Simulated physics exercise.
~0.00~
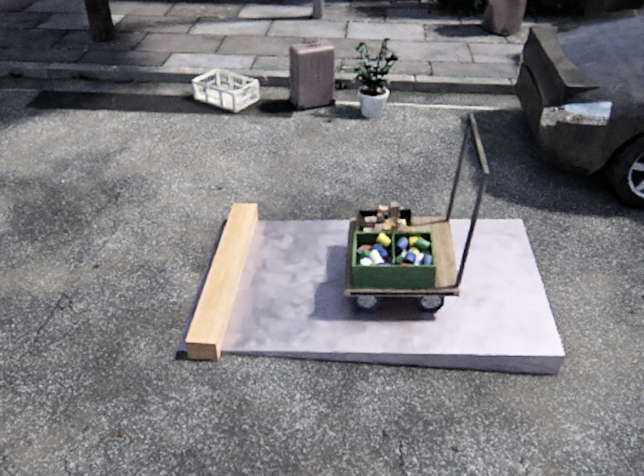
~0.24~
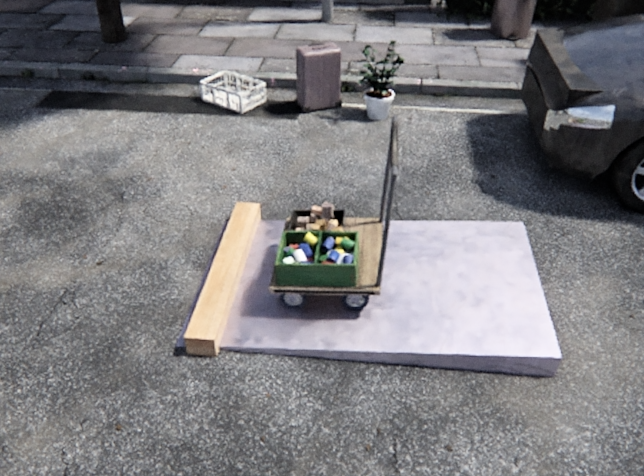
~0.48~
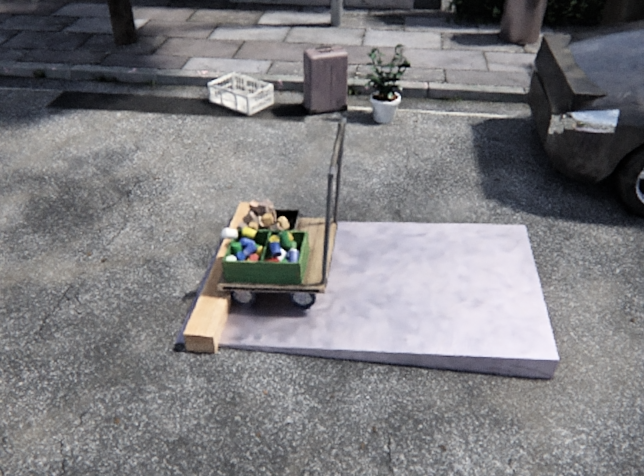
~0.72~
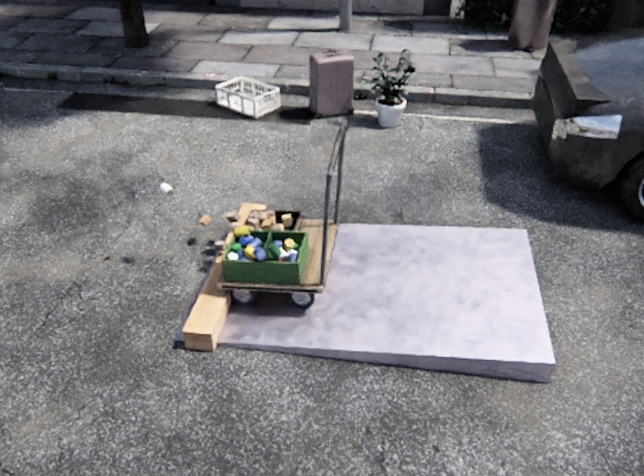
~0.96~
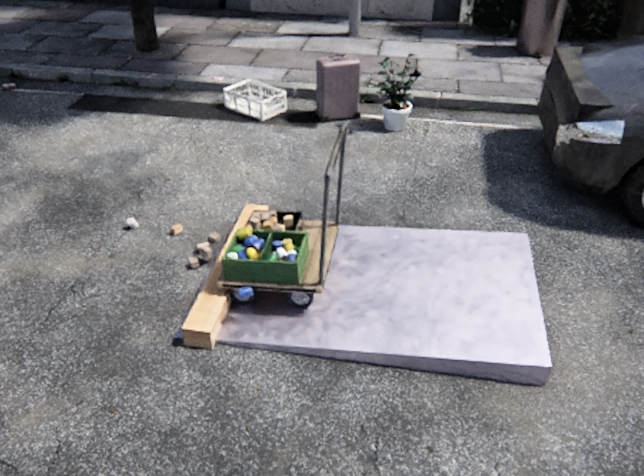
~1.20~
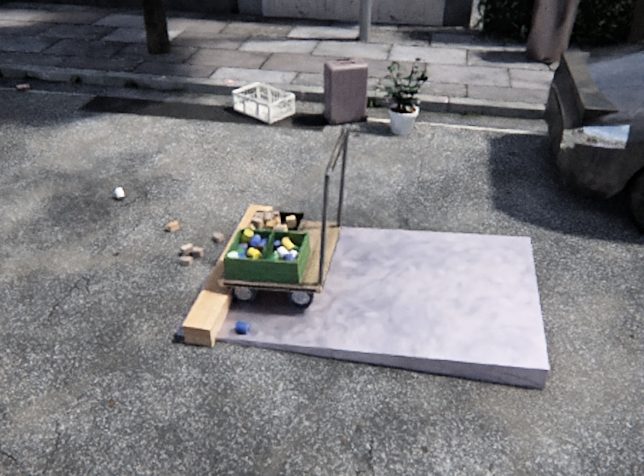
A loaded cart rolls left down a ramp, stops at the kerb and spills some pieces.
